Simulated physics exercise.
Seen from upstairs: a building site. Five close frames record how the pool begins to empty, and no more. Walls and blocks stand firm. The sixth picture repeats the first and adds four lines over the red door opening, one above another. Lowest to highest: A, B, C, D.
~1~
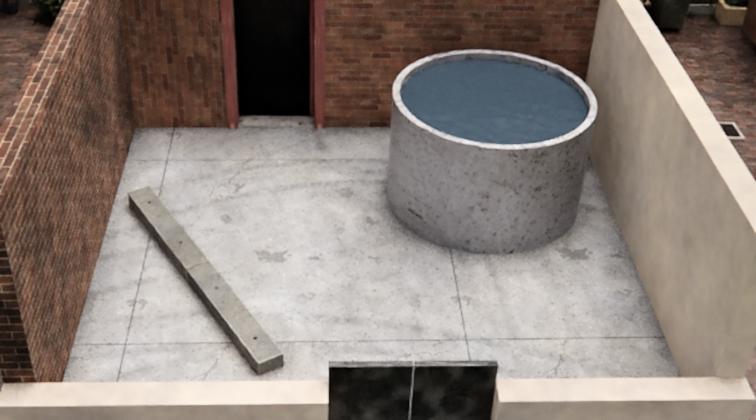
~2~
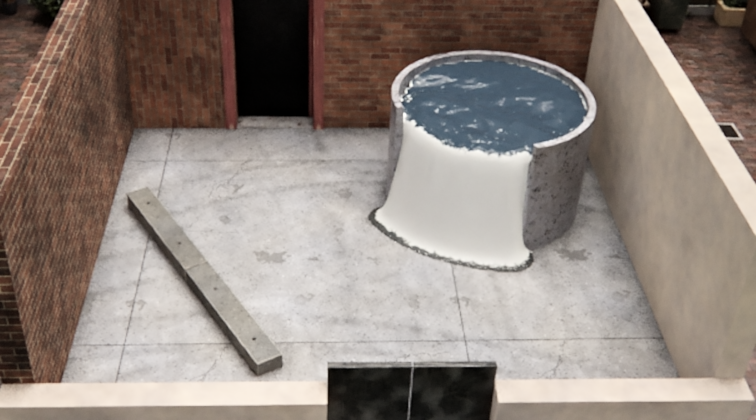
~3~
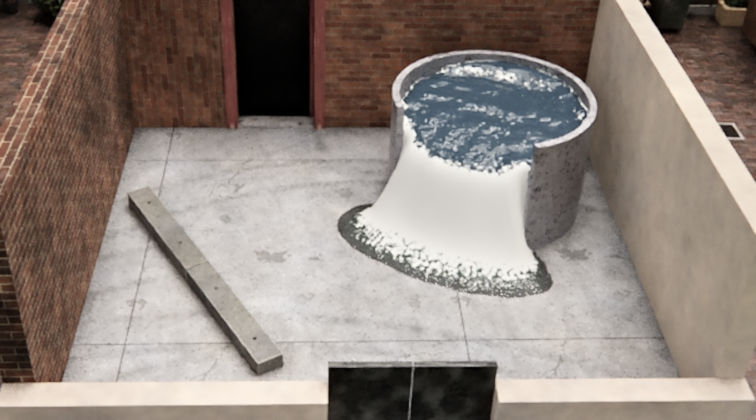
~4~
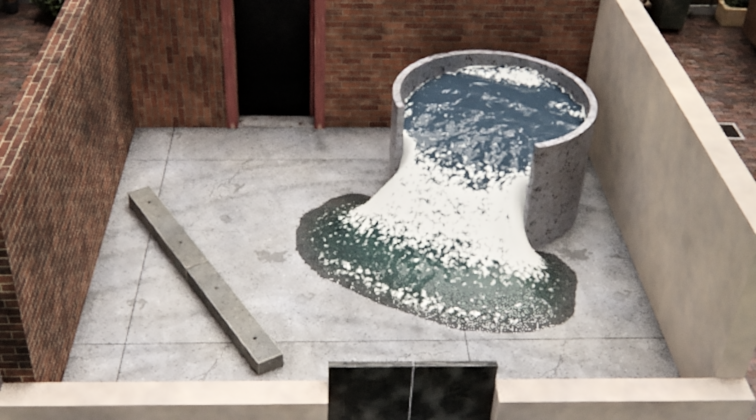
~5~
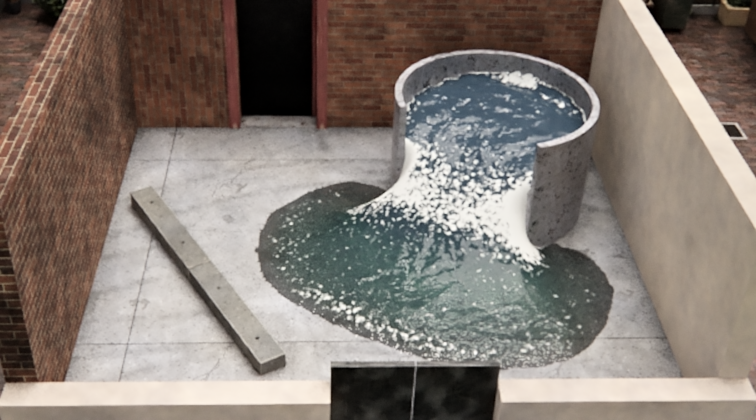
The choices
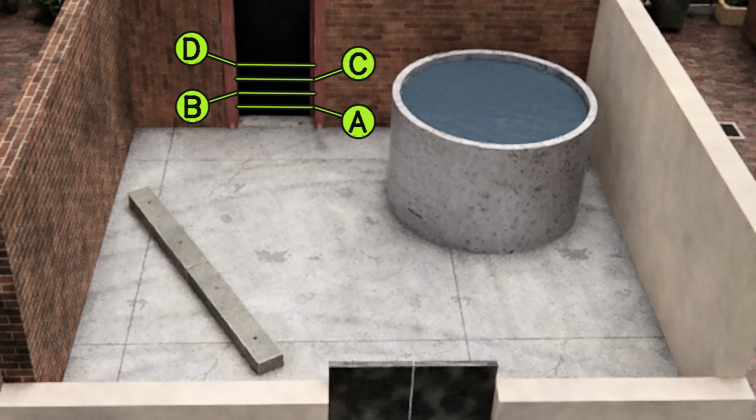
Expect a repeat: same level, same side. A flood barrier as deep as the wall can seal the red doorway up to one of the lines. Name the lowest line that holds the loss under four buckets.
Mark A just does it.
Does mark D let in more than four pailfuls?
No, that is safe.
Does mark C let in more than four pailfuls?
No, not at all.
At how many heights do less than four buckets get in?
All of them.
In lime, A at (276, 107); B at (275, 93); C at (275, 79); D at (275, 65); from the bottom up A, B, C, D.
With A, nothing gets over.
With B, nothing gets over.
With C, nothing gets over.
With D, nothing gets over.
